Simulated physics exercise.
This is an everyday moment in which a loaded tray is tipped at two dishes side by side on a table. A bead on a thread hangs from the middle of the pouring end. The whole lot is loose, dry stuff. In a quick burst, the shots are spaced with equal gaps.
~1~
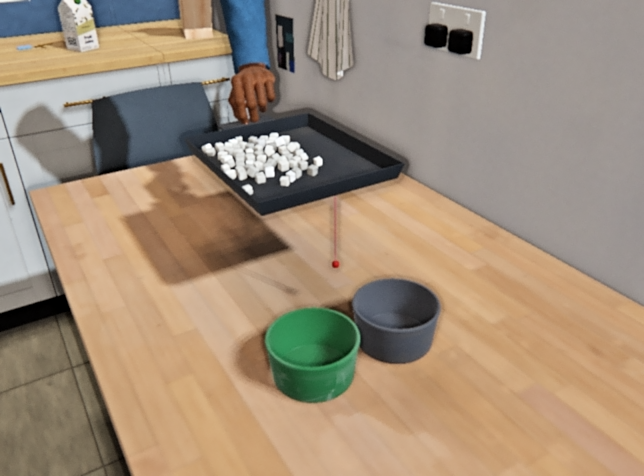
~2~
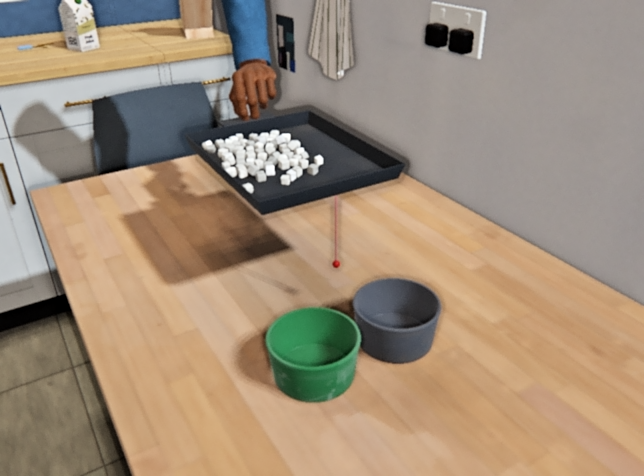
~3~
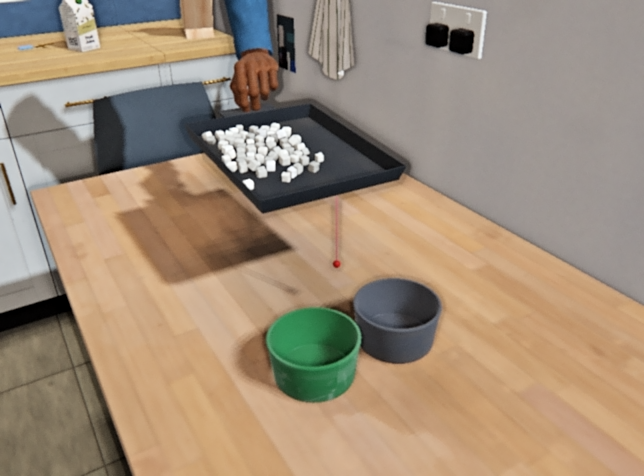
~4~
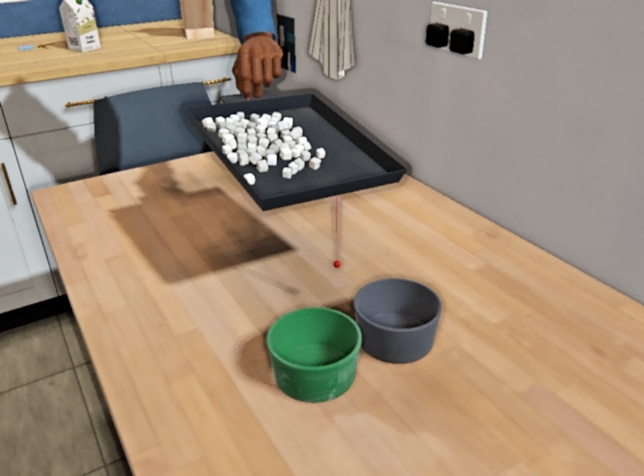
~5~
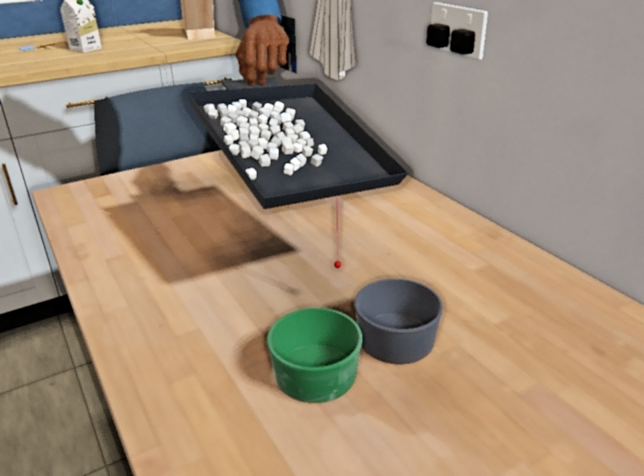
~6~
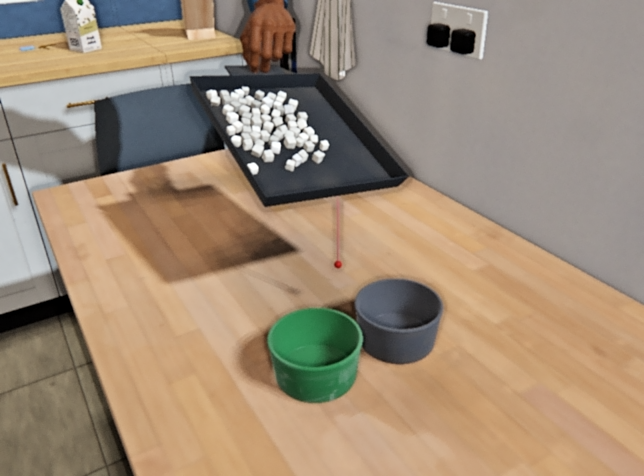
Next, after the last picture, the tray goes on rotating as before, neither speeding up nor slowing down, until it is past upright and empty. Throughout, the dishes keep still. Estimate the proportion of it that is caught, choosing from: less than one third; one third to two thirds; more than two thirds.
Most likely the dishes are going to collect a small share, below one third of the load.
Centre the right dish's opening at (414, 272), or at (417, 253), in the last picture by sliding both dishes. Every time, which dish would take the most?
Run 1: The one on the right side. Run 2: The one on the right side.
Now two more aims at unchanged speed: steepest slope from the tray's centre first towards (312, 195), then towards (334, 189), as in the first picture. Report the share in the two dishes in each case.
30 per cent, then 60 per cent.
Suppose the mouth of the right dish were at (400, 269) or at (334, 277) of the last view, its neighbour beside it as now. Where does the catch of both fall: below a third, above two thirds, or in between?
Try one: Above two thirds. Try two: Below one third.
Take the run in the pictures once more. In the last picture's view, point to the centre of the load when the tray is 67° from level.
About (363, 176).
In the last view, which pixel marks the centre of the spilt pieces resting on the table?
Estimate: Around (416, 292).
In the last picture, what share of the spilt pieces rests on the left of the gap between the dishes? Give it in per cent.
10 %, roughly.
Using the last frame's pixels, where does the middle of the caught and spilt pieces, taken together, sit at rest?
Near pixel (416, 302).
Soon, tray tipped steeply; nearly all on the tray; a small part in the air.
A while on, tray tipped past a quarter turn; about a quarter on the tray; a small part in the right dish; about a third outside both; about a quarter in the air.
Towards the end, tray tipped past a quarter turn; about a quarter in the right dish; most outside both.
Finally, tray tipped past a quarter turn; none in the left dish; about a quarter in the right dish; most outside both.
